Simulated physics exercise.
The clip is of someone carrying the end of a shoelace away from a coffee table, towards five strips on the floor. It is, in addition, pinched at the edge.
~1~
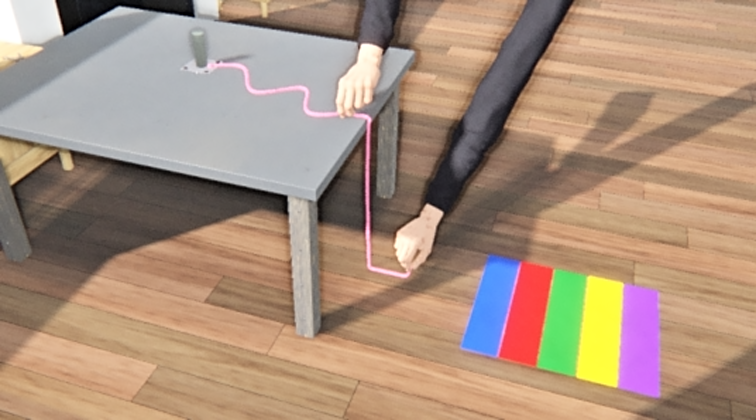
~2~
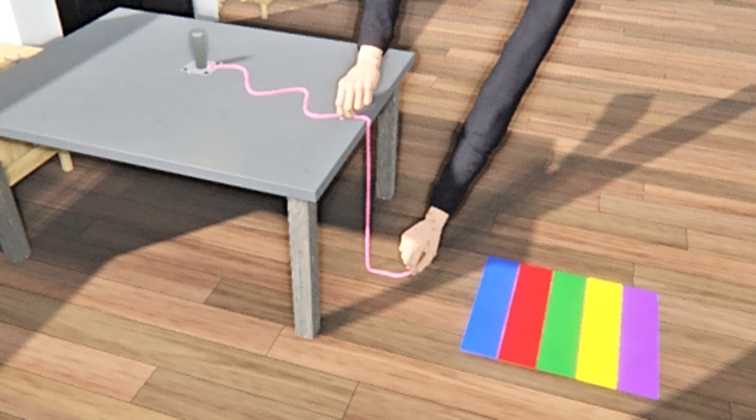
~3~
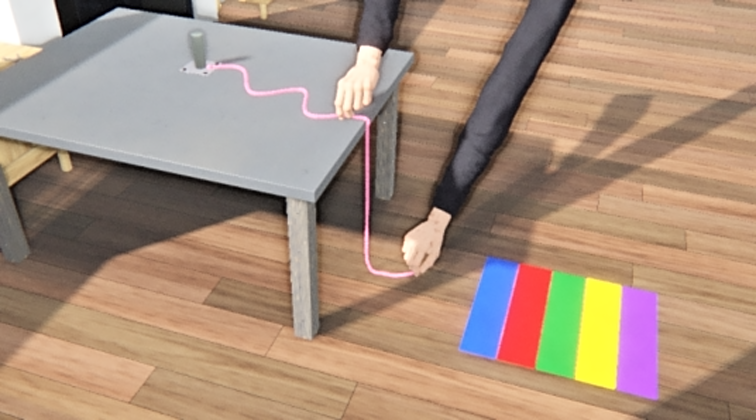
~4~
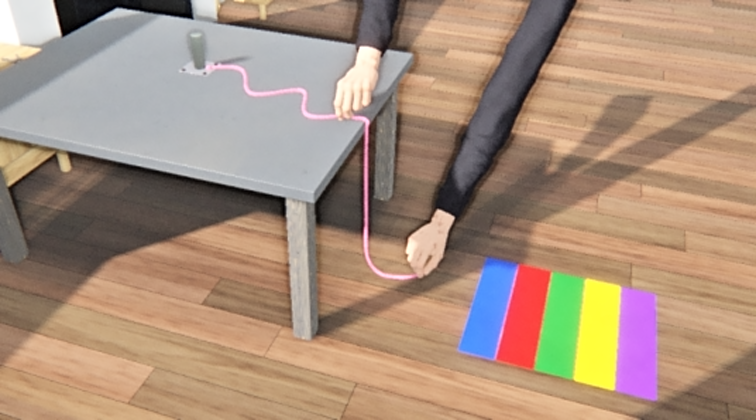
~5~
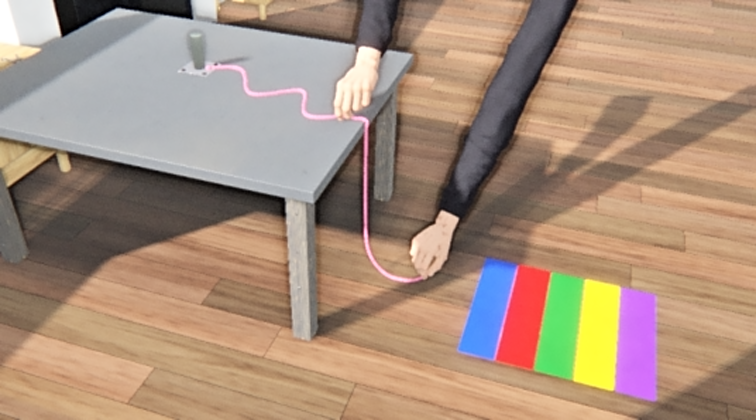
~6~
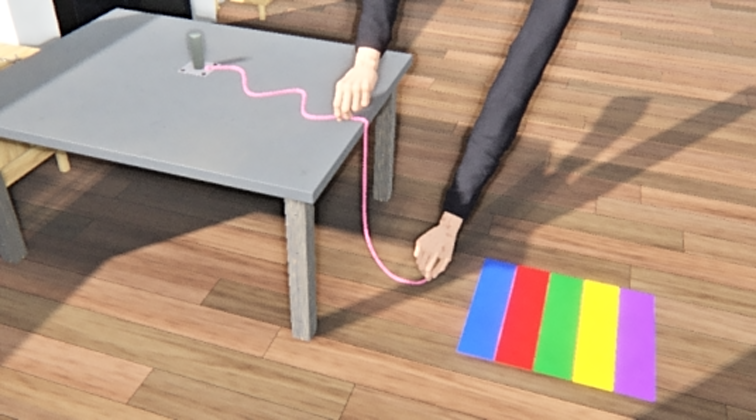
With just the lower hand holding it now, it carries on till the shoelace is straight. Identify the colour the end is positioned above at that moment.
It is positioned above yellow.
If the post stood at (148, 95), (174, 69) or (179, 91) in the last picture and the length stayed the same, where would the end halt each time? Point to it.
Roughly (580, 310), (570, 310) and (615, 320).
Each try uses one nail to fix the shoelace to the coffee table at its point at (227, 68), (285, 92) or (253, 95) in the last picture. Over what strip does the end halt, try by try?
Yellow; green; green.
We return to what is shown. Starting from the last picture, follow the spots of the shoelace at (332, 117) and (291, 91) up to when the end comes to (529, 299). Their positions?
You'll see them at (376, 146) and then at (319, 100).
Soon after, end near (529, 299); over red.
After that, end near (574, 309); over green.
At the stop, end near (601, 315); over yellow. The yellow one.
